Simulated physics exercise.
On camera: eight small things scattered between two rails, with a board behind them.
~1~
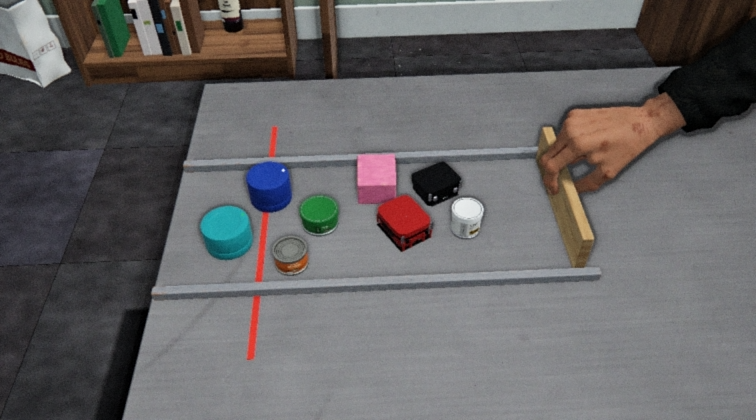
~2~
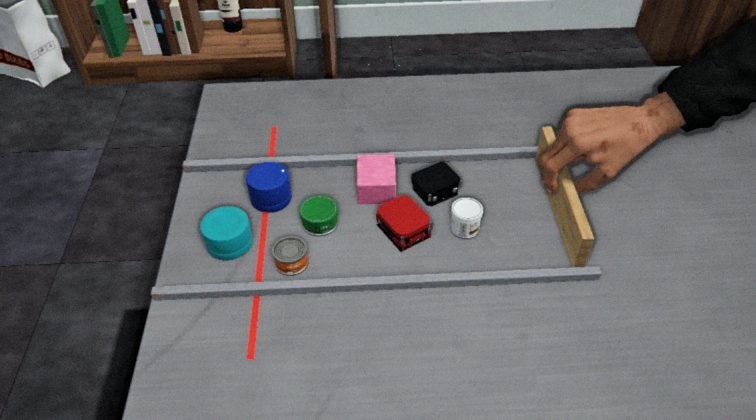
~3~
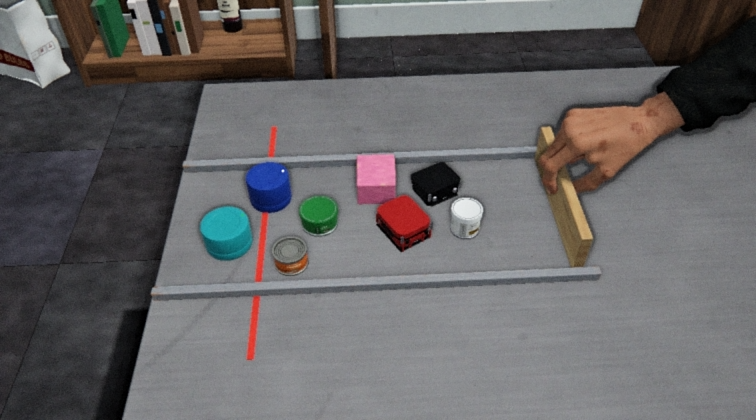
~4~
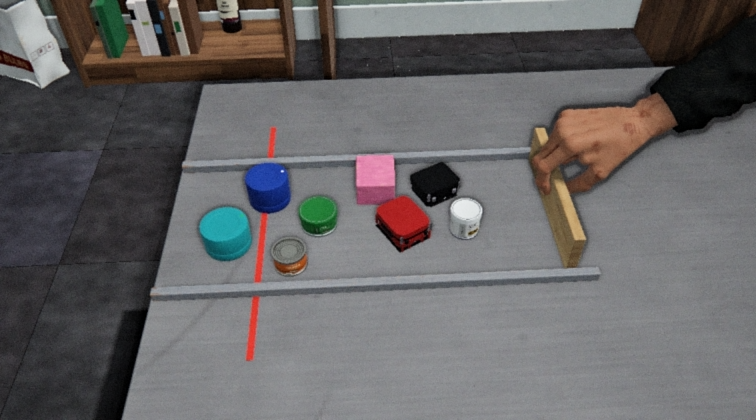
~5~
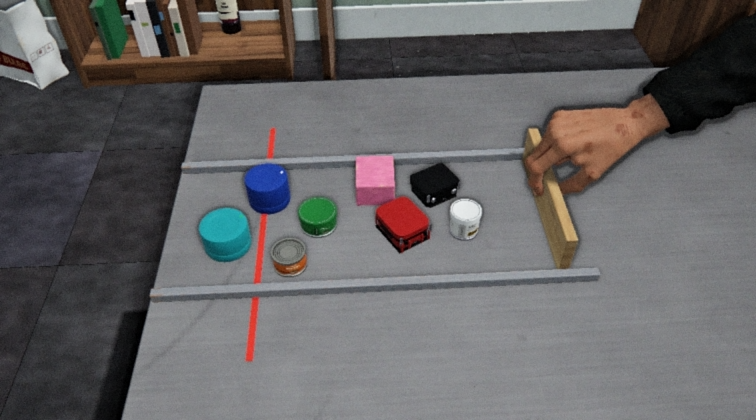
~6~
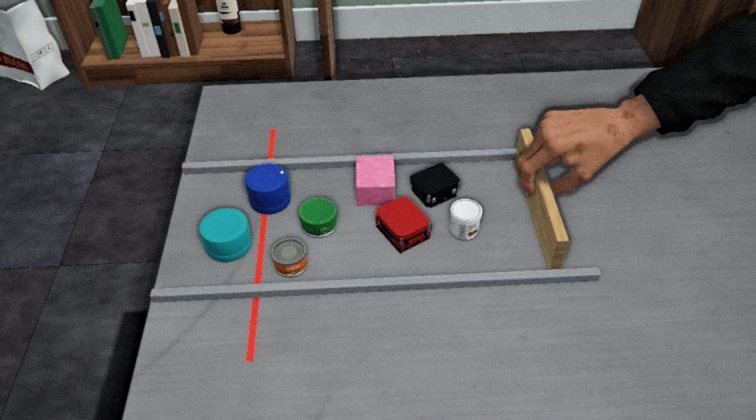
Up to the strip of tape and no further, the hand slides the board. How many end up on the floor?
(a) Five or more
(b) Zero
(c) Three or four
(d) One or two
One or two.
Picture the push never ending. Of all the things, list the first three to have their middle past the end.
In order they are the blue lid, the turquoise lid and the green tin.
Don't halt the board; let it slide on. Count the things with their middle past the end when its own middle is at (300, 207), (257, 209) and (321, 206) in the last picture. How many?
0, 2 and 0.
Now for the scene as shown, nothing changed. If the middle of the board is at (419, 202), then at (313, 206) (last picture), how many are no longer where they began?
The count is 4 at the first point and 8 at the second.
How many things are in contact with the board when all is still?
Total: 3.
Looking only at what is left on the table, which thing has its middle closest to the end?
That would be the turquoise lid.
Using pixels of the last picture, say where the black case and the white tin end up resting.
I'd put one at around (246, 189) and the other at around (245, 236).
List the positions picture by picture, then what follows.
Turquoise lid (227, 233); blue lid (270, 187); orange pot (291, 256); board (562, 195); tape (265, 223), in the first frame.
Blue lid (269, 187); white tin (466, 219), in the second frame.
Orange pot (291, 256); green tin (319, 216), in the third frame.
Turquoise lid (226, 234); board (554, 195), in the fourth frame.
Blue lid (268, 189); pink block (375, 181), in the fifth frame.
Turquoise lid (226, 235); blue lid (268, 189); orange pot (290, 258); board (539, 196); tape (263, 225), in the sixth frame.
Early on, none off yet; turquoise lid at rest near (226, 235); blue lid at rest near (268, 189); orange pot at rest near (290, 258).
A while later, none off yet; turquoise lid at rest near (226, 235); blue lid travelled a little near (252, 188); orange pot moving near (286, 262).
Finally, the number that fall off is one or two; lost, blue lid.
